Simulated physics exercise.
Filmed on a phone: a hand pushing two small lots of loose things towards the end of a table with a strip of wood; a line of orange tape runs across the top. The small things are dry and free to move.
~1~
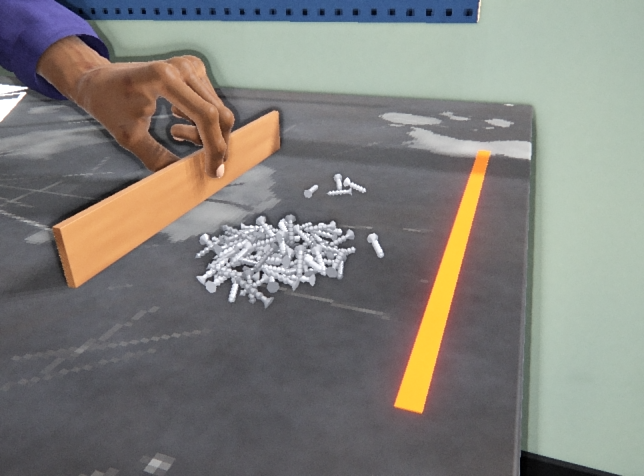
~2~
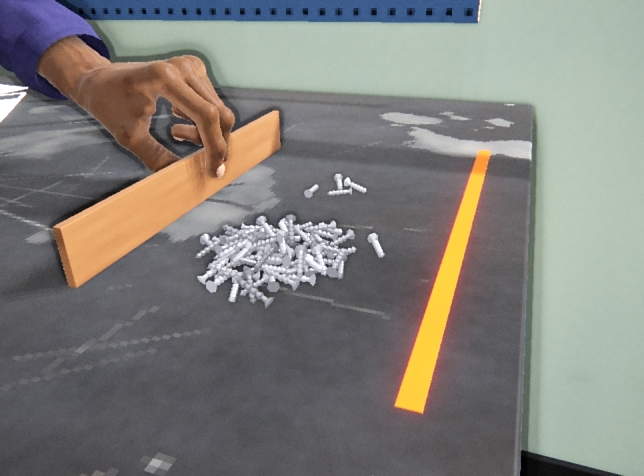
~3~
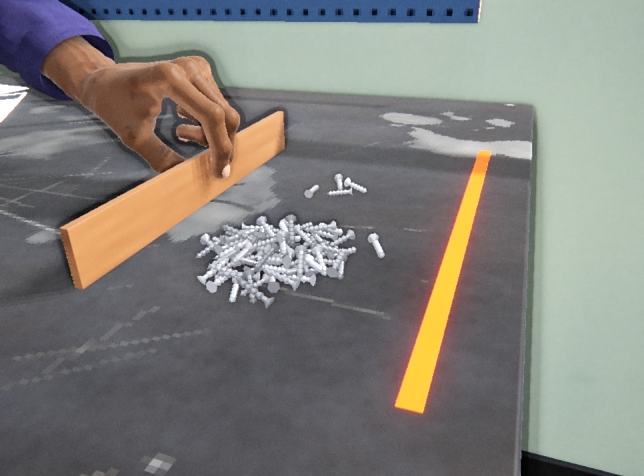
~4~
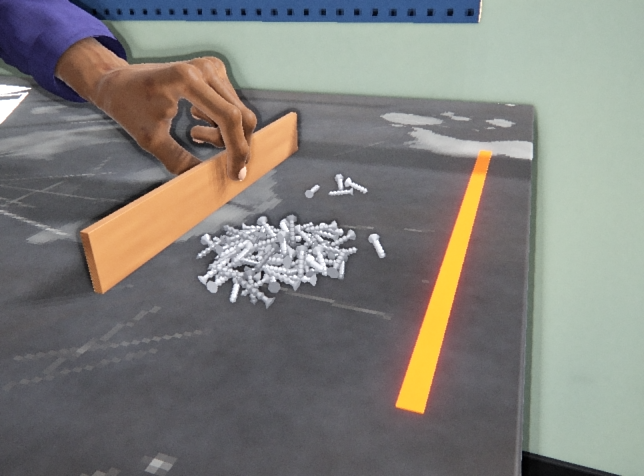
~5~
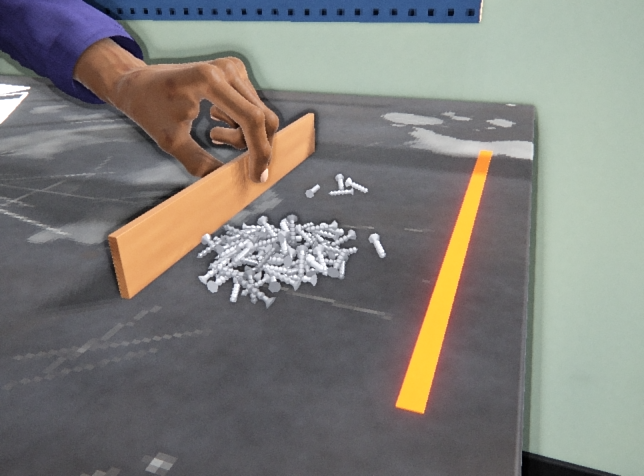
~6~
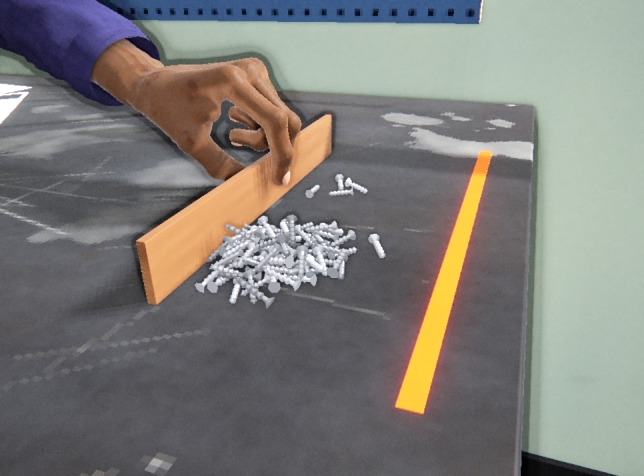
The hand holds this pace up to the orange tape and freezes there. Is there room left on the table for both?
Near handful: It partly drops off. Far handful: It remains up there.
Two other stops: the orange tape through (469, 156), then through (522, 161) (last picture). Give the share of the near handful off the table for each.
The first gives 10 %, the second 90 %.
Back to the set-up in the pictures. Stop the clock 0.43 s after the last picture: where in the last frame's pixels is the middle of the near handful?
At about (369, 271).
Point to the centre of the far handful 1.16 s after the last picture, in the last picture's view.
Close to (518, 218).
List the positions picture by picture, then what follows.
Strip of wood near (89, 241), at rest; orange tape near (483, 157), about two fingers from the edge; edge at (529, 242); near handful near (275, 251), many steel screws; far handful near (339, 192), a few steel screws, in the first frame.
Strip of wood near (89, 241), at rest; far handful near (339, 192), in the second frame.
Strip of wood near (96, 242); near handful near (275, 251), in the third frame.
Strip of wood near (115, 245); far handful near (340, 193), in the fourth frame.
Strip of wood near (142, 249); near handful near (276, 251), in the fifth frame.
Strip of wood near (168, 254); orange tape near (484, 158); edge at (530, 242); near handful near (278, 251), only a few pushed along; far handful near (340, 193), in the sixth frame.
Then, 0.43 s on from there, strip of wood still moving, near (369, 169); near handful all on the table, its front near (438, 274); far handful all on the table, its front near (405, 188).
Then, 0.88 s on from there, strip of wood stopped at the orange tape; near handful a little over the edge; far handful all on the table, its front near (502, 205).
Then, 1.16 s on from there, strip of wood stopped at the orange tape; near handful near a third over the edge; far handful all on the table, its front near (522, 218).
In the end, strip of wood stopped at the orange tape; near handful near a third over the edge; far handful all on the table, its front near (524, 220).
